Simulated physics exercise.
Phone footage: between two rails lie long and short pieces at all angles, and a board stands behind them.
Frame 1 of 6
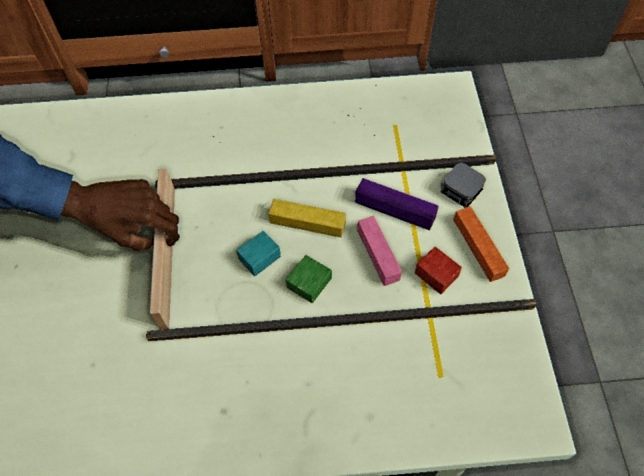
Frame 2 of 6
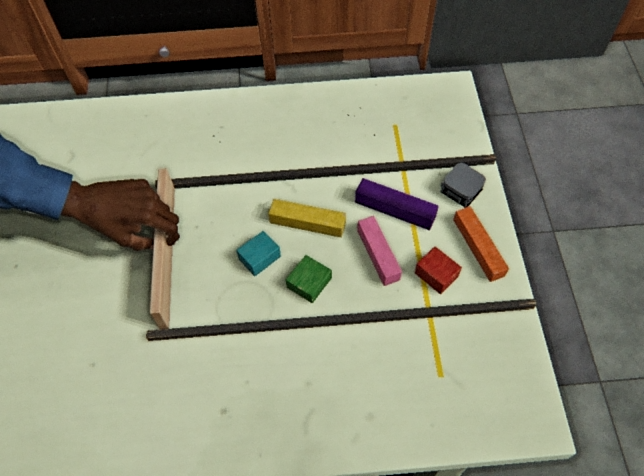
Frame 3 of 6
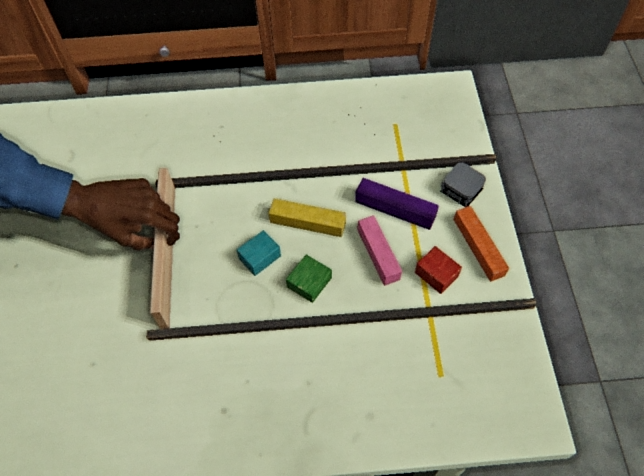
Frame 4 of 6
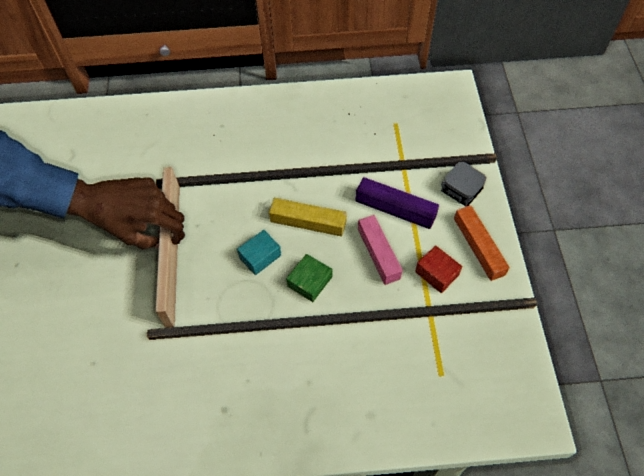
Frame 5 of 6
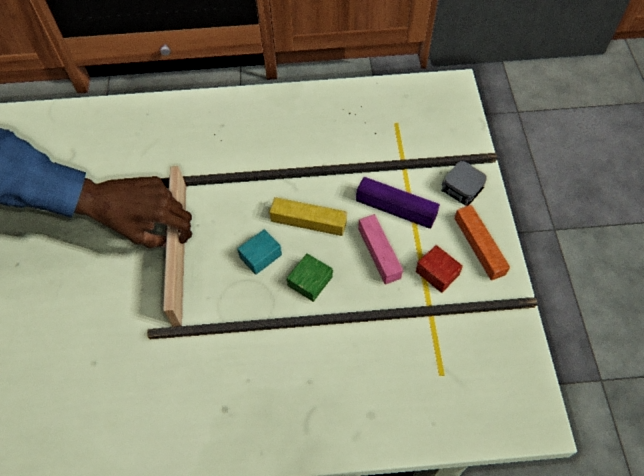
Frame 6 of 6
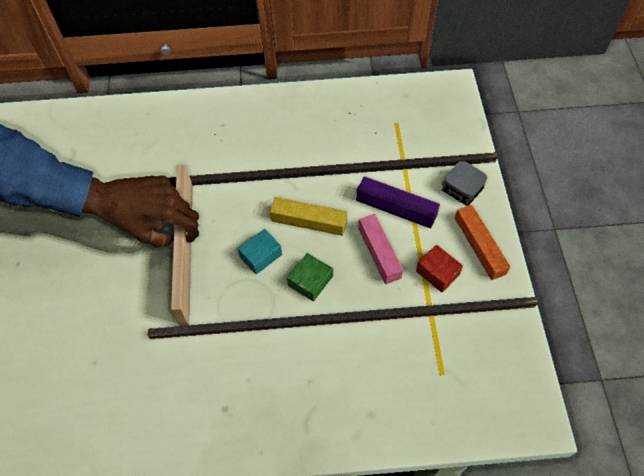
A hand slides a wooden board slightly right between two rails, behind scattered coloured blocks.
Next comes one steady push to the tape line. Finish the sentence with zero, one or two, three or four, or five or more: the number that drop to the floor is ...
The number that drop to the floor is zero.
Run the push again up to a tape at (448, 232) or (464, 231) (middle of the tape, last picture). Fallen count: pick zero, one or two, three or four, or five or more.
One after the other: One or two, then three to four.
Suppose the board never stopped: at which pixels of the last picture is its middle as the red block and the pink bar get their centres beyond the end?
Red block over the end: About (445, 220). Pink bar over the end: About (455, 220).
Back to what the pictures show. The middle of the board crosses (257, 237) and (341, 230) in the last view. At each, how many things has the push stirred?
At that stage 1; at the next, 4.
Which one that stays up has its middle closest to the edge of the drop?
Looking at the middles, it's the orange bar.
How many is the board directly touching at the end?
That makes 4.
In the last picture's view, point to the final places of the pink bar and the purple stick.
One ends up near (484, 254) and the other near (450, 195).
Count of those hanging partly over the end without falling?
Answer: 1.
A little later, none off yet; orange bar at rest near (481, 242); grey case at rest near (465, 184); red block at rest near (439, 268).
Next, none off yet; orange bar moving near (486, 241); grey case at rest near (465, 184); red block shifted about its own width near (472, 276).
When it is over, the number that fall off is zero.
